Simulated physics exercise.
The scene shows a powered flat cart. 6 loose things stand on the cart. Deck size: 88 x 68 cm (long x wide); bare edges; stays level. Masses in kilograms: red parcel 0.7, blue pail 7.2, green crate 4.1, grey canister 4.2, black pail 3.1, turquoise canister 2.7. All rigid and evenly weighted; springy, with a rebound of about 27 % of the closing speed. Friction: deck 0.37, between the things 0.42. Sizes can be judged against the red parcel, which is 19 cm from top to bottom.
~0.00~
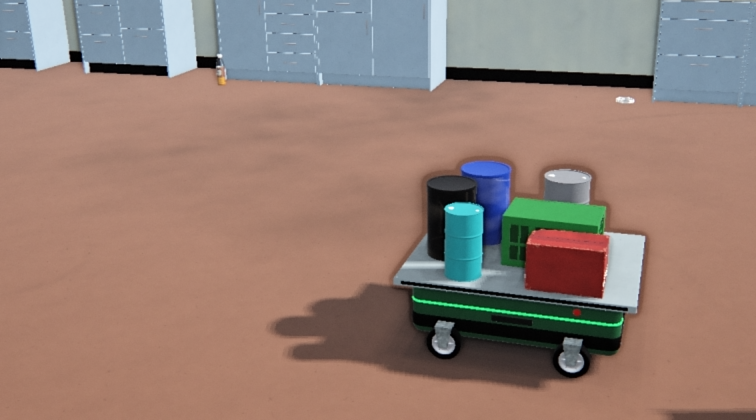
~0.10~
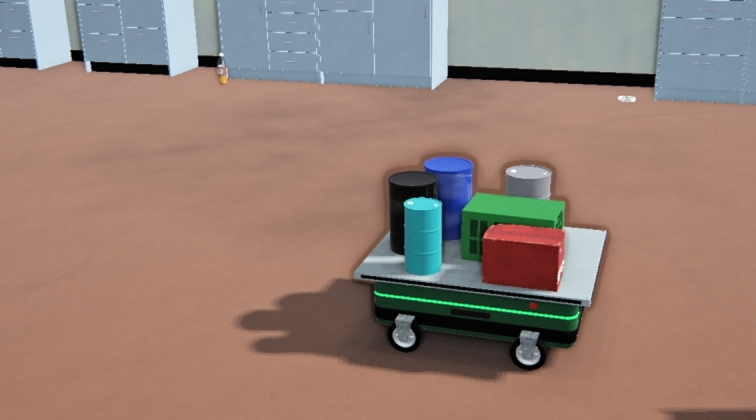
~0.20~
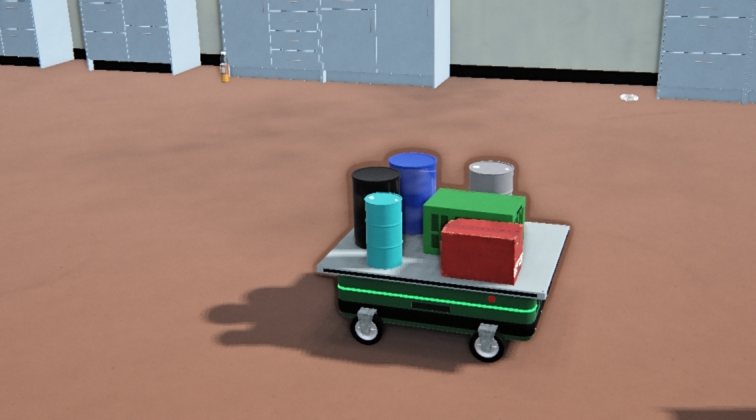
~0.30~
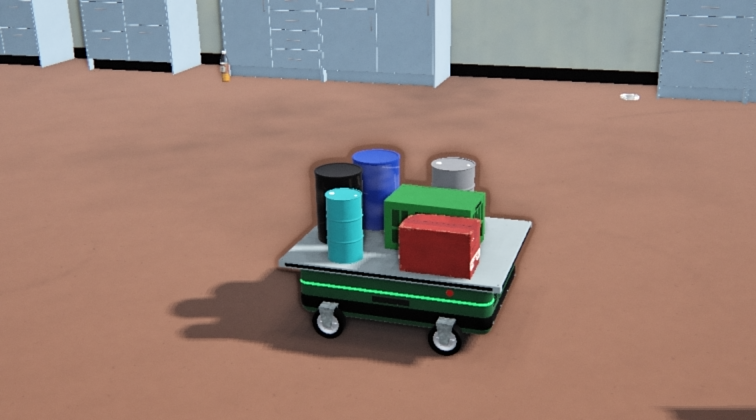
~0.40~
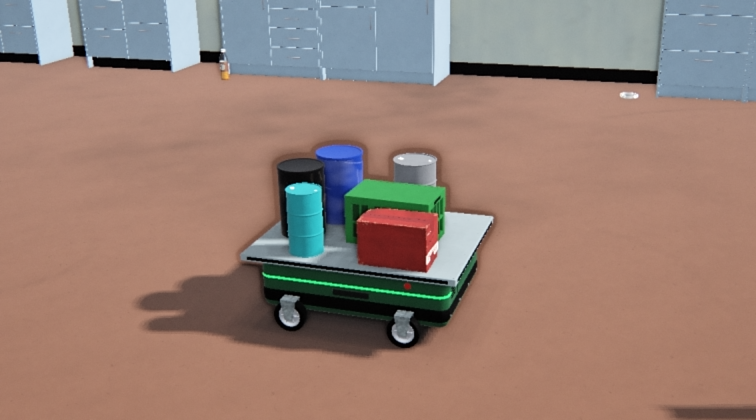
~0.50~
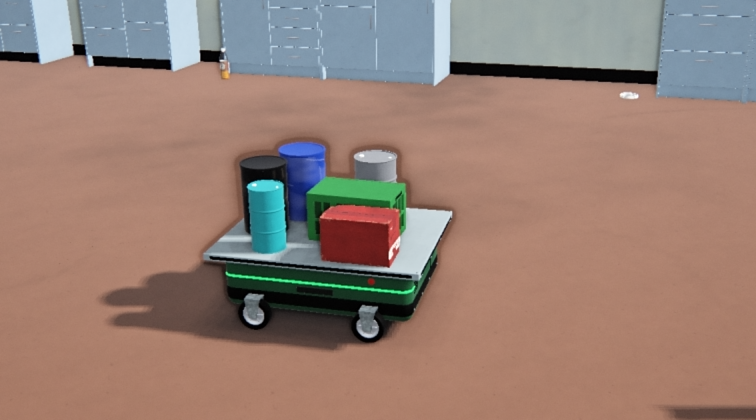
In a wide room with a reddish-brown floor and pale blue-grey cabinets along the far wall, the view looks down from a raised, nearly still position. A flat cart with a glowing green strip carries a black, a blue and a grey drum at the back, a turquoise one at front left, and a green crate behind a red box. The cart rolls steadily leftward and slightly away, its load riding along with no clear shift.
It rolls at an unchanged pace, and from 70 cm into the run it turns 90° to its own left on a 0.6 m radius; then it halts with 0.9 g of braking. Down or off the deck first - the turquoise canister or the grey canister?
It is the second one.
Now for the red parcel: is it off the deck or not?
Red parcel: Stays in bounds.
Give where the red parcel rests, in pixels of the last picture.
Look near (147, 330) and you'll find it.
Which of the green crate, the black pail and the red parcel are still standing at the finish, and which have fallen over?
Outcome noted - the green crate survives without falling, the black pail ends up fallen, the red parcel survives without falling.
After 0.80 s, cart 136 cm along, turned 49°; blue pail, grey canister and black pail now off the deck; turquoise canister leaning 8° near (152, 225); green crate slid 9 cm.
After 1.10 s, cart 187 cm along, turned 89°; turquoise canister now off the deck; green crate slid 28 cm; red parcel slid 7 cm.
After 1.50 s, cart 211 cm along, turned 90°, stopped; green crate slid 39 cm; red parcel slid 23 cm.
By the end (2.0 s), off the deck, blue pail, grey canister, black pail and turquoise canister; not toppled but over 10 cm from the start, red parcel and green crate. Turquoise canister went at 1.00 s; grey canister went at 0.80 s.
